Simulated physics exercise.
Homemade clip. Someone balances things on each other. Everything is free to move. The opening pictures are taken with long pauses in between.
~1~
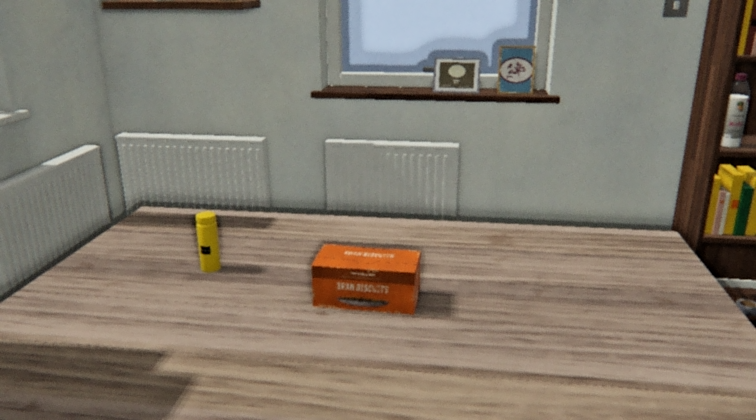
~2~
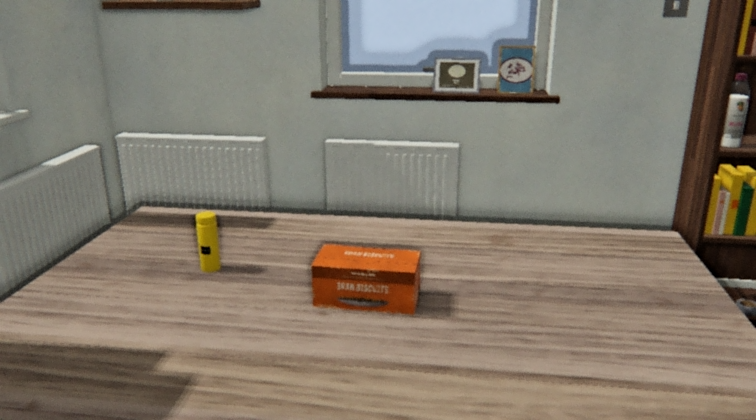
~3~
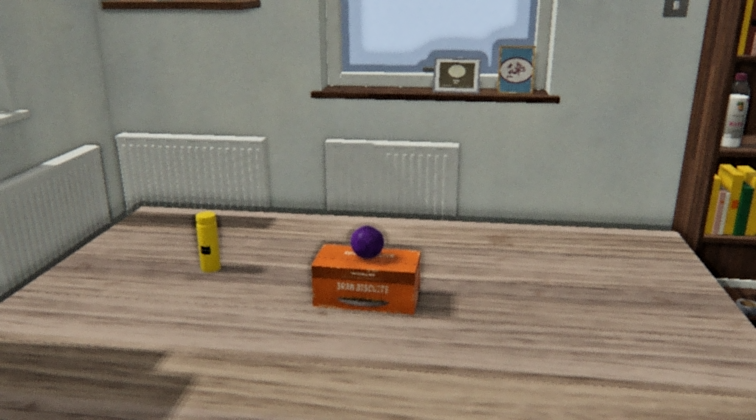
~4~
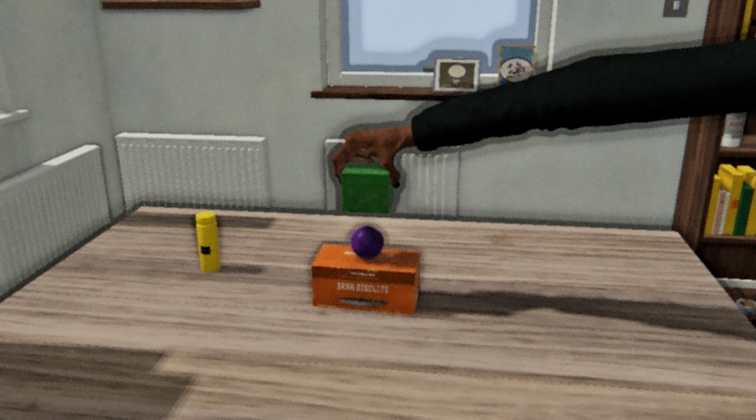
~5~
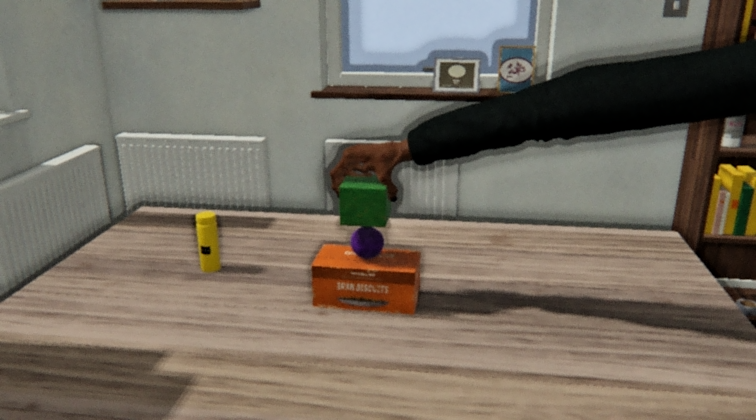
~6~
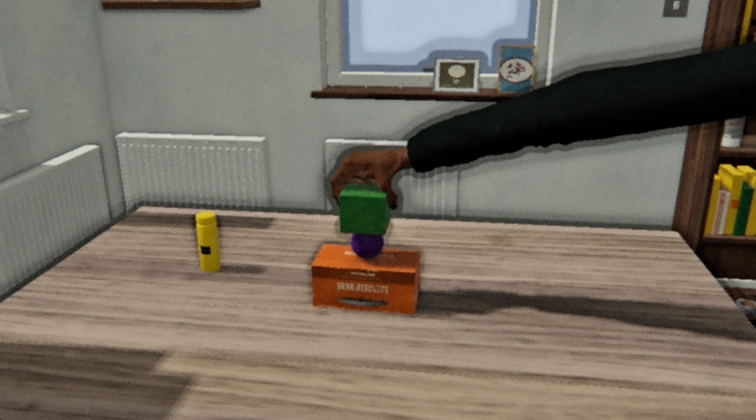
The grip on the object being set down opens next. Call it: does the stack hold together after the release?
No, it falls apart.
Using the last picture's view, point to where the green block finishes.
The object winds up at approximately (265, 275).
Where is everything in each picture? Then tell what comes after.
The last thing is not in view yet; orange box (368, 279), in the first picture.
The last thing is not in view yet, in the second picture.
The last thing is not in view yet; yellow shaker (208, 242), in the third picture.
Coming down; green block (368, 186); orange box (368, 279), in the fourth picture.
Coming down; green block (366, 200); purple onion (367, 242), in the fifth picture.
In place under the hand; green block (366, 208); yellow shaker (208, 242), in the sixth picture.
Then, 0.50 s later than the last frame, green block tilted by 34° near (347, 212).
Then, 0.60 s later than the last frame, green block now fallen.
Then, 0.80 s later than the last frame, things are still on the move.
When it is over, fallen, green block; the other 3 as before. End places, in pixels of the last picture, green block near (265, 275). The pile gives way.
